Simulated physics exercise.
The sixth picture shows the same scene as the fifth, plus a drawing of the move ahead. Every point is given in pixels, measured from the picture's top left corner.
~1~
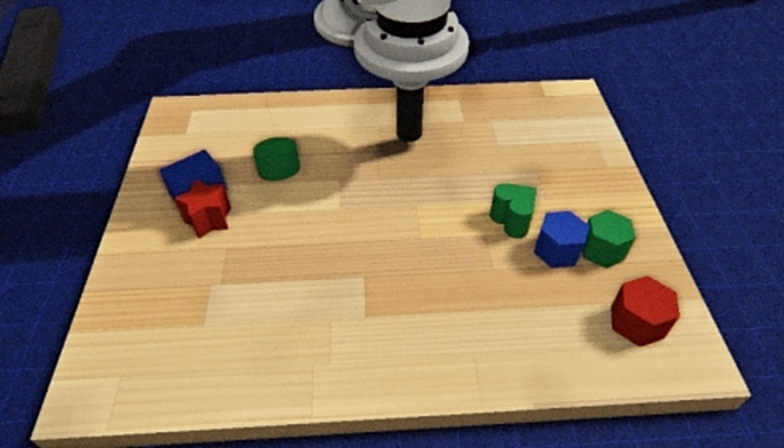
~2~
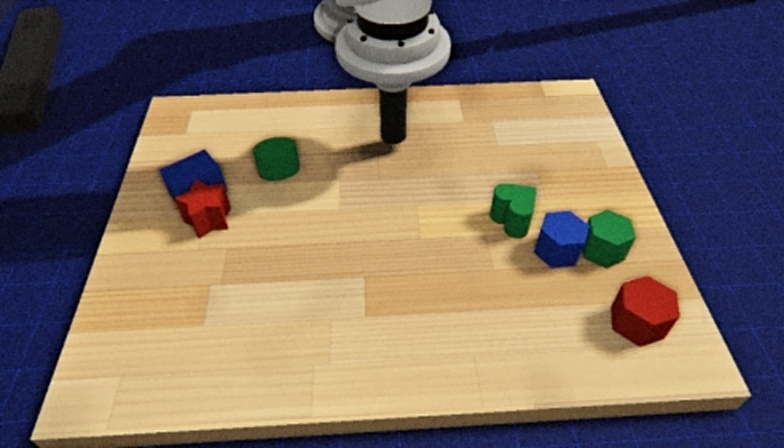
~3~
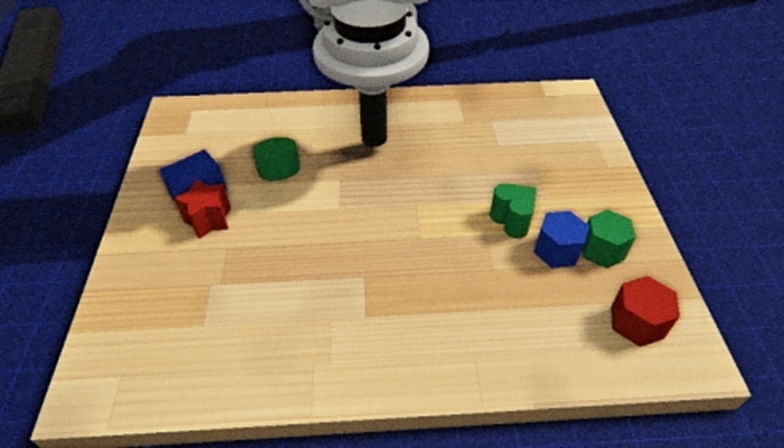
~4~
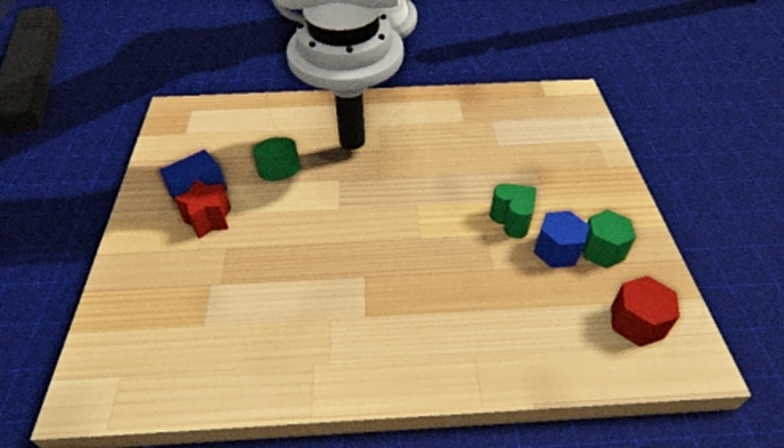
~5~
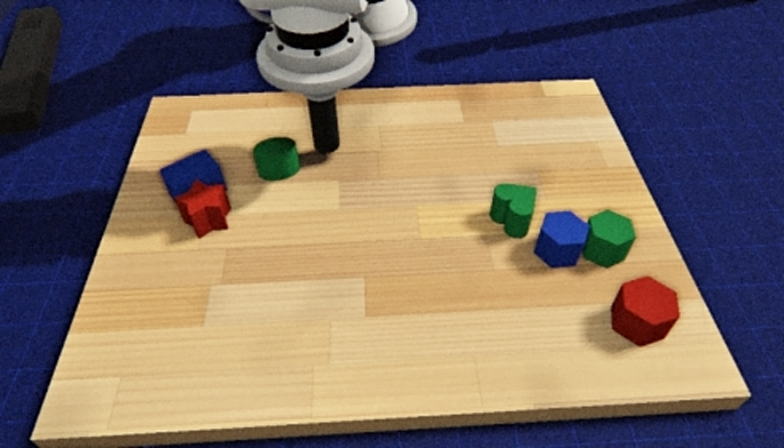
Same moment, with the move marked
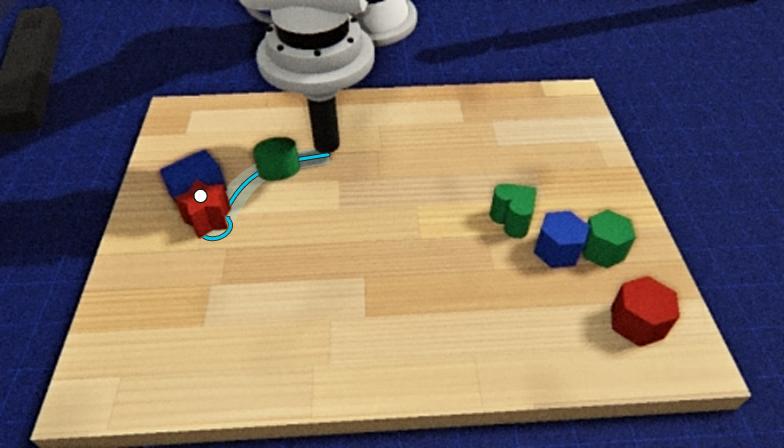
The robot arm's black rod moves left across the wooden board toward the green block.
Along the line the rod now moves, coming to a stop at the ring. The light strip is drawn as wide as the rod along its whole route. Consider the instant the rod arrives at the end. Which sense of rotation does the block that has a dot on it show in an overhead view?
Watching from overhead, you'd notice the block that has a dot on it rotating counter-clockwise.
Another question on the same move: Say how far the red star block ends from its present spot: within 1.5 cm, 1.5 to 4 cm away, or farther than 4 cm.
Distance: Above 4 cm.
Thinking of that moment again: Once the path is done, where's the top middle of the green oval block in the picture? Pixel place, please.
The point I'd pick in the picture is (168, 212).
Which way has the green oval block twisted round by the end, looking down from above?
It ends up turned clockwise.
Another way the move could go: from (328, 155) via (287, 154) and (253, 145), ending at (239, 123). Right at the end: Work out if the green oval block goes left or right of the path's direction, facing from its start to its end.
So, looking from the first point of the path to the last, the green oval block moves leftwards.
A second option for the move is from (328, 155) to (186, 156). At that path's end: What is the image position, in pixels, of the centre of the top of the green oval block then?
Located at (254, 153).
Drawn move, from (328, 155) over (279, 164) and (240, 190) to (216, 227); the dot is on the red star block.
On the path given first. One third of the way, rod (276, 155); green oval block (243, 156), turned 15° anticlockwise.
Two thirds of the way, rod (237, 180); blue oblong block (166, 176), turned 60° clockwise; red star block (188, 214), turned 15° anticlockwise; green oval block (203, 186), turned 30° anticlockwise.
At the end, rod (212, 218); blue oblong block (164, 176), turned 65° clockwise; red star block (171, 239), turned 25° anticlockwise; green oval block (168, 212), turned 25° clockwise.
